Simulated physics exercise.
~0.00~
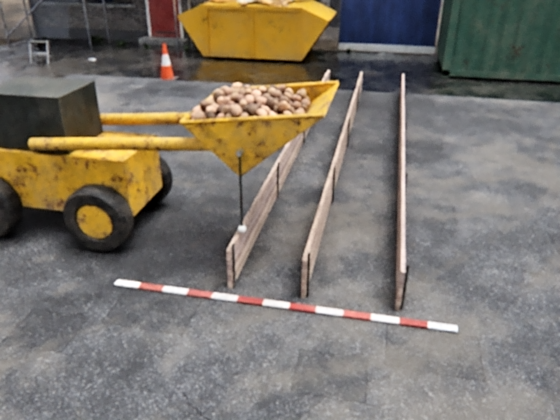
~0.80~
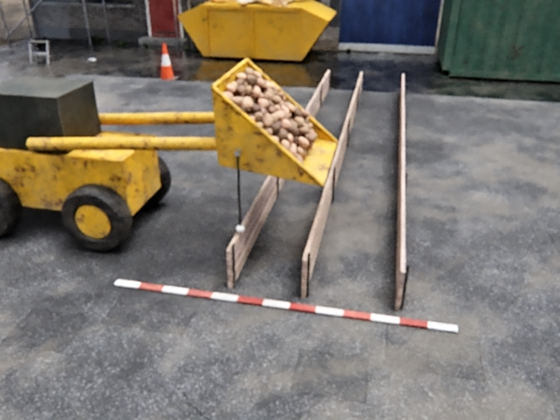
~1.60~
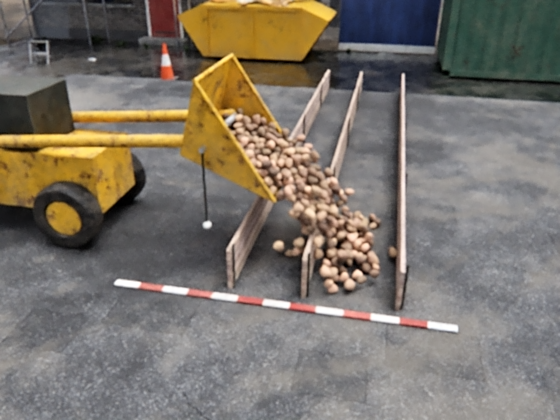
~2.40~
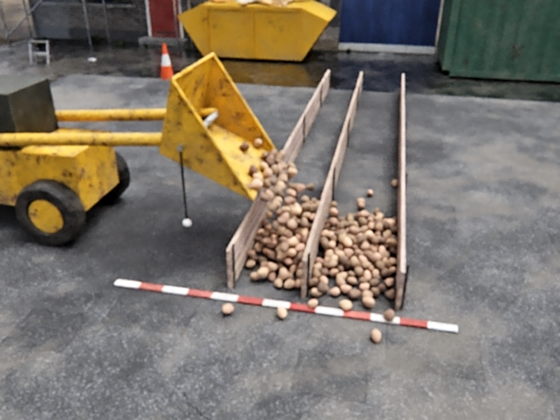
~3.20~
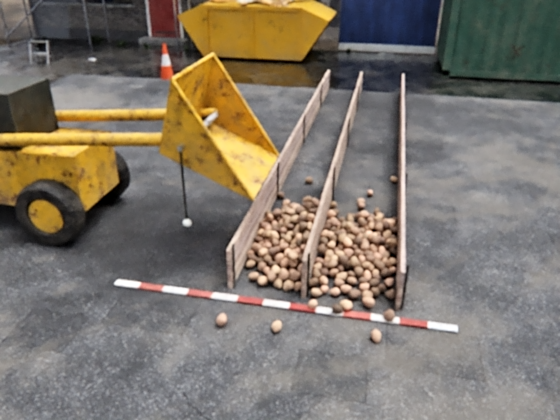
In the video, a yellow loader tips its bucket of rounded brown stones toward three upright boards on a grey floor and backs away to the left as they pour out. The bucket ends empty, with stones heaped in both bays and a few lying near the red-and-white staff.
